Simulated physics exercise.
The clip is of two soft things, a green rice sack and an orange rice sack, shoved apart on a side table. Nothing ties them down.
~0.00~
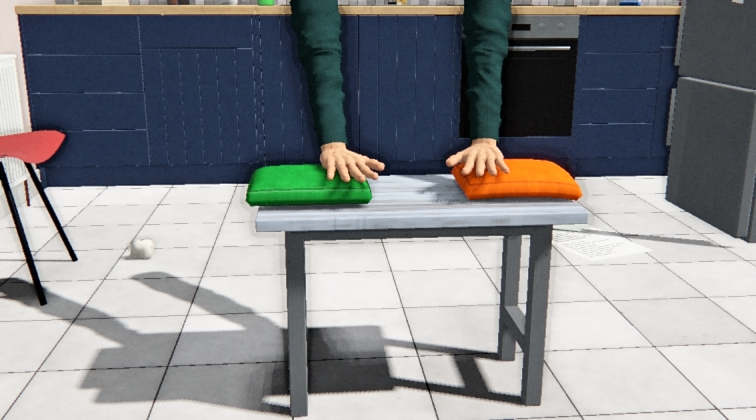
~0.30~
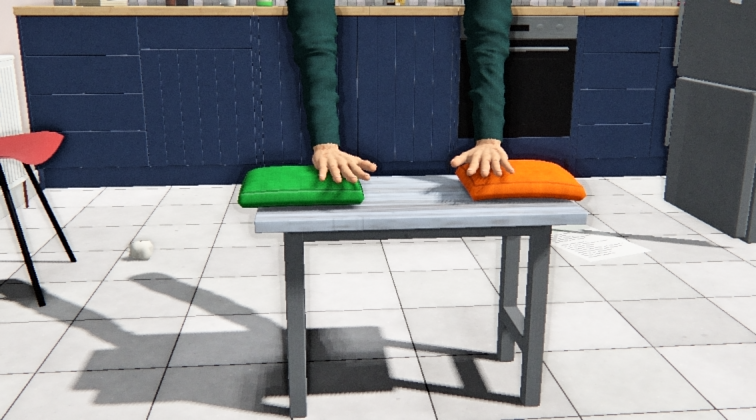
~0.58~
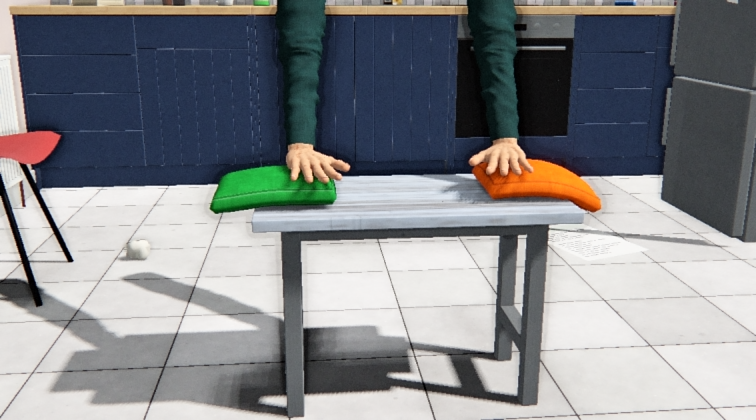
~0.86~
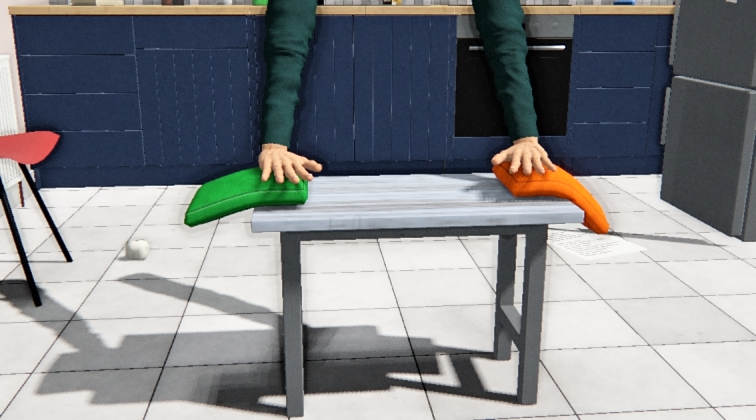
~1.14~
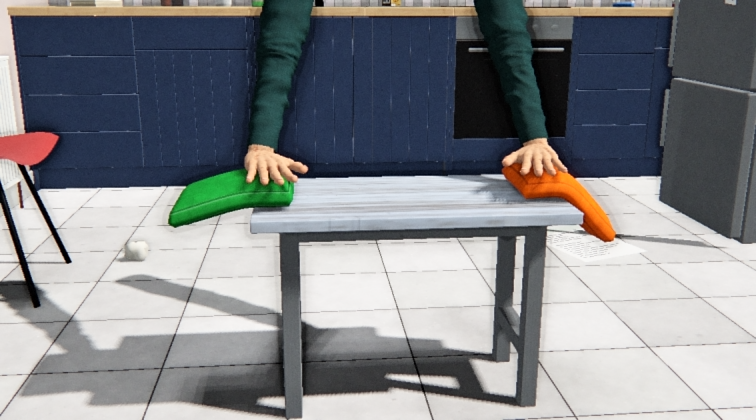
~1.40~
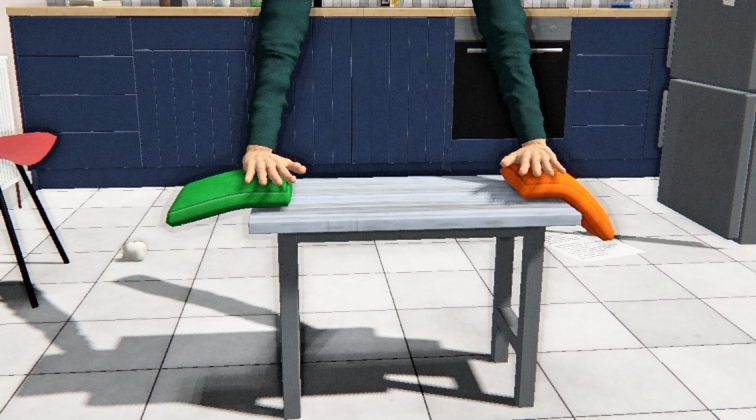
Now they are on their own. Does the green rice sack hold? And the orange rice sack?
As it turns out, the green rice sack goes down and the orange rice sack slumps off the end.
After 1.64 s, green rice sack tipping outwards near (227, 223); orange rice sack tipping outwards near (565, 206).
After 1.88 s, green rice sack on the floor near (217, 385); orange rice sack on the floor near (573, 343).
After 2.12 s, green rice sack on the floor near (155, 388); orange rice sack on the floor near (586, 366).
At rest, green rice sack on the floor near (140, 388); orange rice sack on the floor near (585, 366). The green rice sack slumps off the end and the orange rice sack tips over and falls.
